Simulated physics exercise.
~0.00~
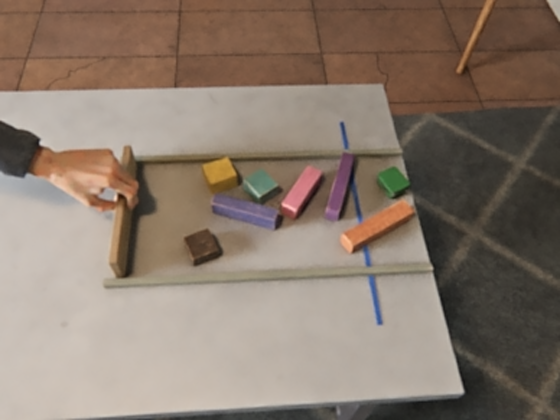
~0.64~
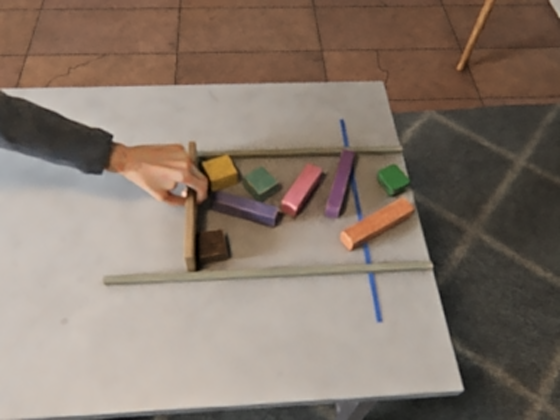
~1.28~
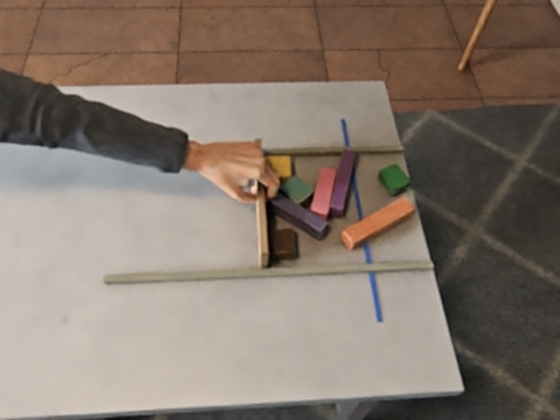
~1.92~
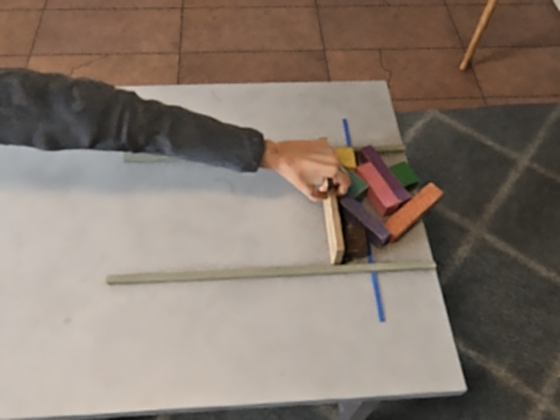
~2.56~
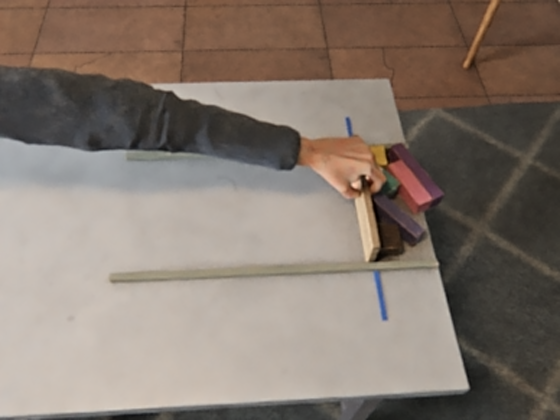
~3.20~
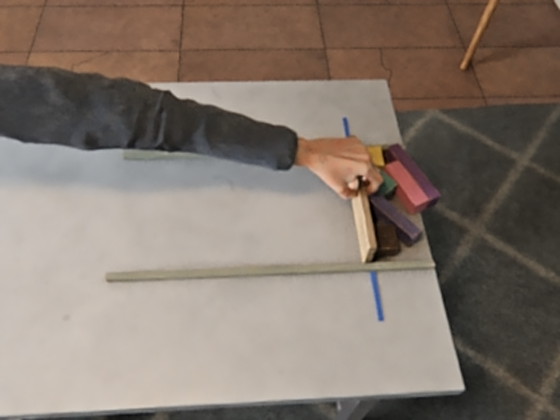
A hand in a dark sleeve grips an upright wooden board at the left of a pale table, seen from above, with tiled floor and a grey rug beyond. Between two thin rails lie eight blocks, yellow, teal, pink, blue, purple, orange, green and dark brown, with blue tape near the right edge. The board slides right, gathering the brown, yellow and blue blocks, then the teal and pink ones. The bunched pieces push the orange bar and green block toward the edge. Finally the board halts around the tape, the orange and green pieces gone, the rest crowded at the edge.
